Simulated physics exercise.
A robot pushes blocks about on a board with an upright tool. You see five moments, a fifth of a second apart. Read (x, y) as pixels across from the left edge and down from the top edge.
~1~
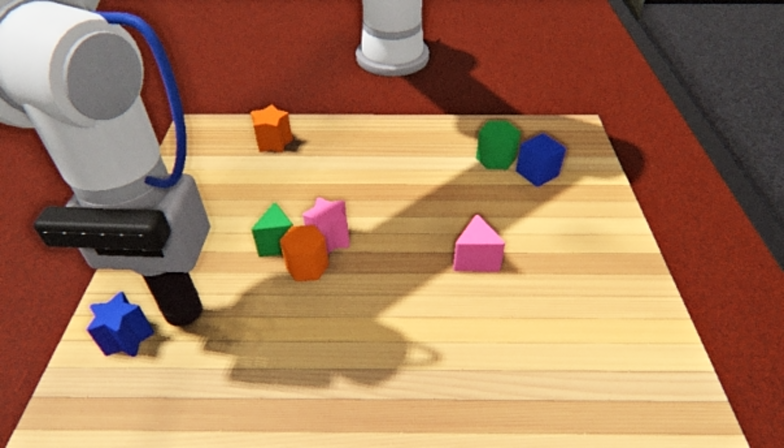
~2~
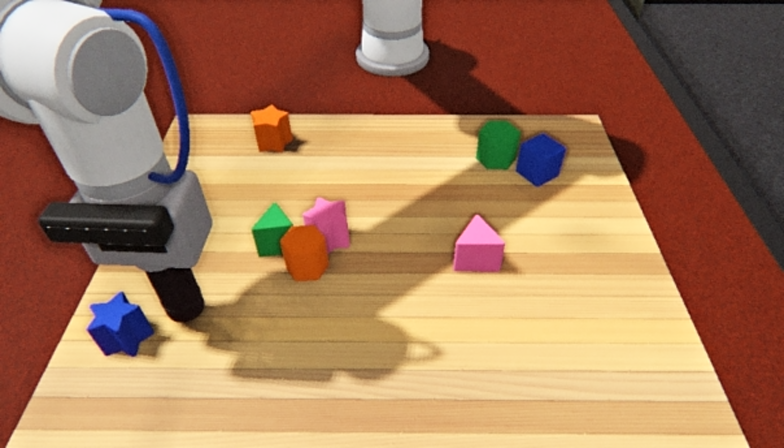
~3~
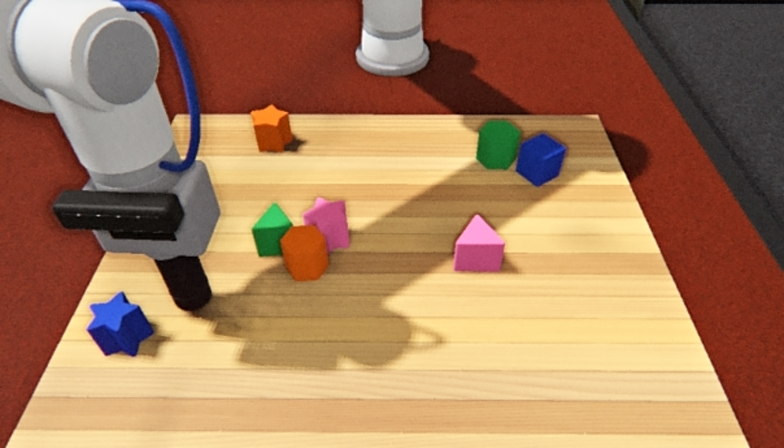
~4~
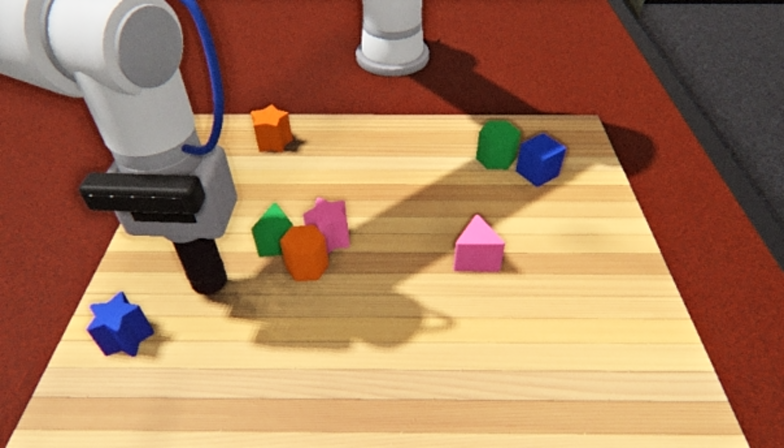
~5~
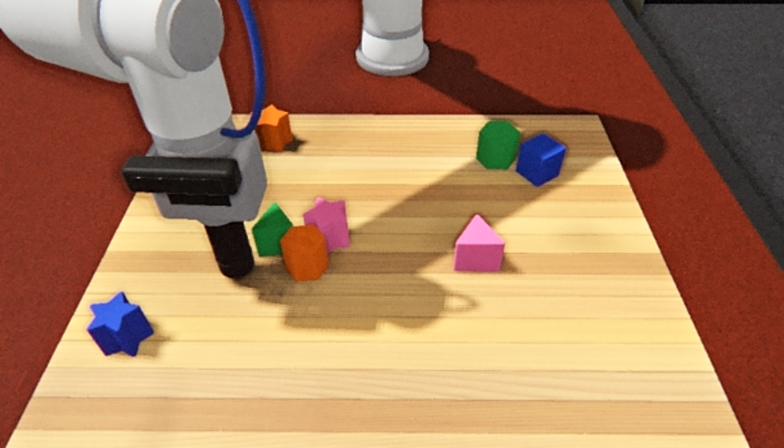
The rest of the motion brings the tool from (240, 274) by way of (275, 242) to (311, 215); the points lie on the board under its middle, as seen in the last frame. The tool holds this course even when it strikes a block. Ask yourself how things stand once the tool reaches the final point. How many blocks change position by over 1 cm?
The answer is one block, counting only moves over 1 cm.
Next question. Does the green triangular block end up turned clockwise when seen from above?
I expect so.
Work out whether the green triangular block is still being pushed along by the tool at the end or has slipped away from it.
I think it holds its spot in front.
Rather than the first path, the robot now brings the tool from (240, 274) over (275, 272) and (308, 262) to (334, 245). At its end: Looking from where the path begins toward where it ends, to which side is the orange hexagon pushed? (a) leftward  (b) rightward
b (rightward)
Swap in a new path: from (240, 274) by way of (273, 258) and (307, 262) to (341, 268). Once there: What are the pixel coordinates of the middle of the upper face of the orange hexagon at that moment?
Its top middle will sit at (374, 250).
On the path given first. One third of the way, tool at (263, 243); green triangular block at (289, 207), turned 25° clockwise.
Two thirds of the way, tool at (285, 224); green triangular block at (309, 195), turned 70° clockwise; pink star-shaped block at (329, 211).
At the end, tool at (309, 207); green triangular block at (335, 180), turned 90° clockwise; orange hexagon unmoved; pink star-shaped block at (330, 211).
